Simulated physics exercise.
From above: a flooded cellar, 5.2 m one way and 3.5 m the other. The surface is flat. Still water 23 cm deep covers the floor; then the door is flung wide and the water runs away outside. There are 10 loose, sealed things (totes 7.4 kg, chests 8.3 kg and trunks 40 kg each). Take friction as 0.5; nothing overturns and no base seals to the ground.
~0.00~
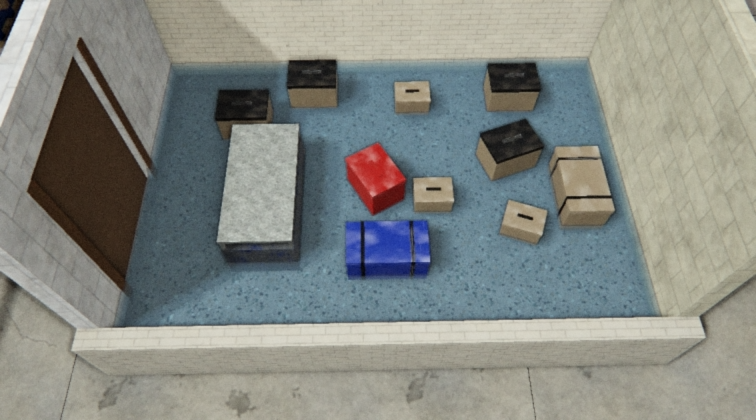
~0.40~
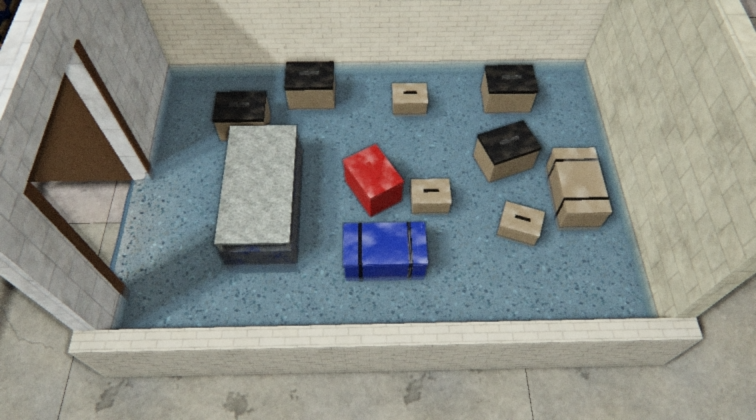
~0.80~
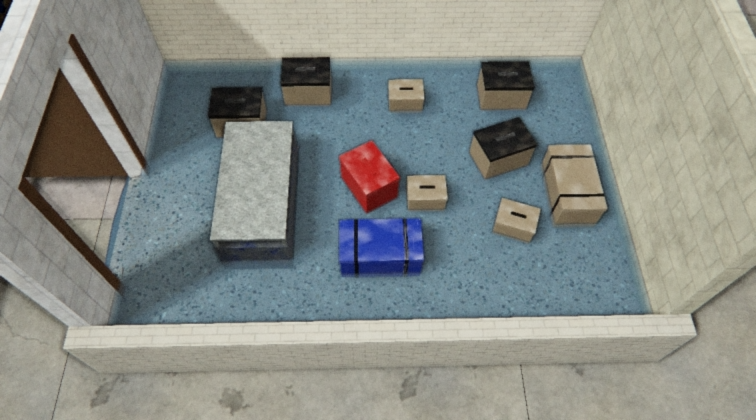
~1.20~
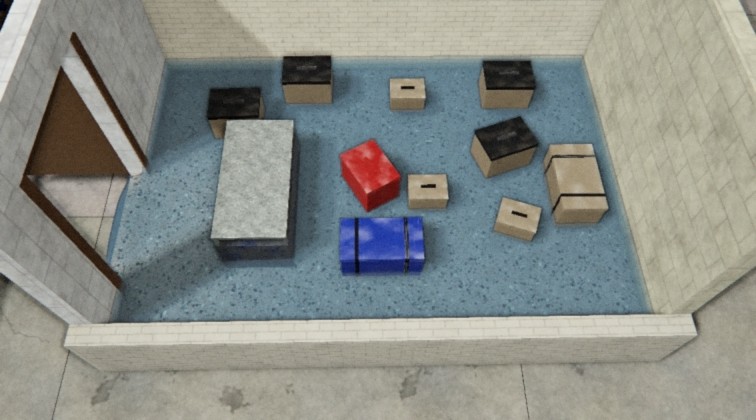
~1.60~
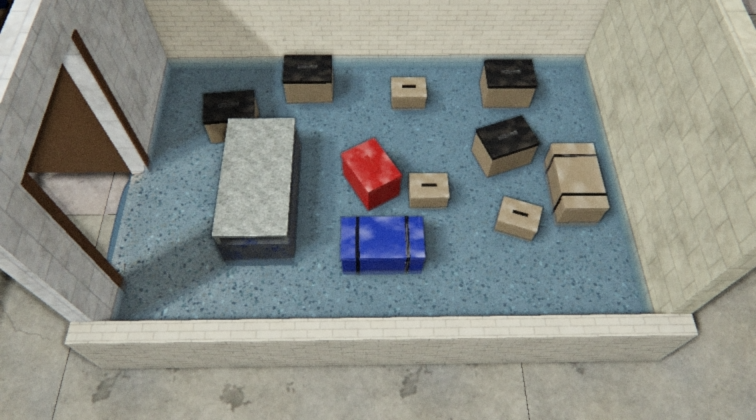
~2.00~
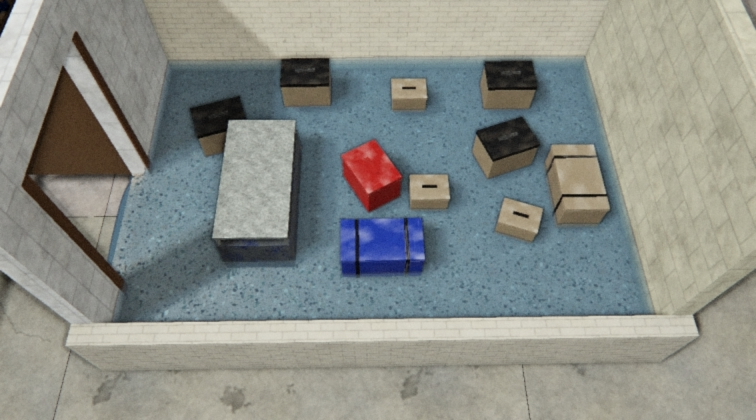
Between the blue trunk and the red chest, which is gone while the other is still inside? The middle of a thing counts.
It is the blue one that leaves first.
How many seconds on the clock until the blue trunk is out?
Near 9.5 s.
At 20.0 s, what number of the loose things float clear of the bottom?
5 of them.
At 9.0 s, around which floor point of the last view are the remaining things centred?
At about (356, 185).
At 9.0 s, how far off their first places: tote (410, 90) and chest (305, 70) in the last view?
In turn: 120 cm, 200 cm.
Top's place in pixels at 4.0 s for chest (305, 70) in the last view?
Near (255, 75).
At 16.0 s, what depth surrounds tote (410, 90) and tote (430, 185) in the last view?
Roughly 12 and 12 cm.
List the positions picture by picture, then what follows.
The first picture shows the blue trunk at (387, 241), afloat; the red chest at (375, 169) floats; 23 cm deep round most things; 0 of 10 have shifted.
The second picture shows the blue trunk at (385, 243), afloat; the red chest at (373, 170), afloat; about 3840 L in view; 0 of 10 have shifted.
The third picture shows the blue trunk at (381, 239) floats; the red chest at (369, 167), afloat; about 3790 L in view; 0 of 10 have shifted.
The fourth picture shows the blue trunk at (382, 238) floats; the red chest at (370, 166) floats; about 3720 L in view; 0 of 10 have shifted.
The fifth picture shows the blue trunk at (383, 237) floats; the red chest at (371, 164) floats; 23 cm deep round most things; 1 of 10 have shifted.
The sixth picture shows the blue trunk at (382, 239) floats; the red chest at (371, 166), afloat; about 3610 L in view; 1 of 10 have shifted.
After 4.0 s the blue trunk is near (336, 260), 0.5 m from its start, afloat; the red chest is near (351, 172), 0.2 m from its start, afloat; 0 of 10 are out; 10 afloat.
After 9.0 s the blue trunk is near (117, 223), 2.7 m from its start, afloat; the red chest is near (315, 173), 0.6 m from its start, afloat; 1 of 10 are out; 9 afloat.
After 16.0 s the blue trunk has gone out (at 9.3 s); the red chest is near (313, 187), 0.6 m from its start, afloat; 3 of 10 are out; 7 afloat.
After 20.0 s the blue trunk has gone out (at 9.3 s); the red chest is near (312, 208), 0.7 m from its start, afloat; 4 of 10 are out; 5 afloat.
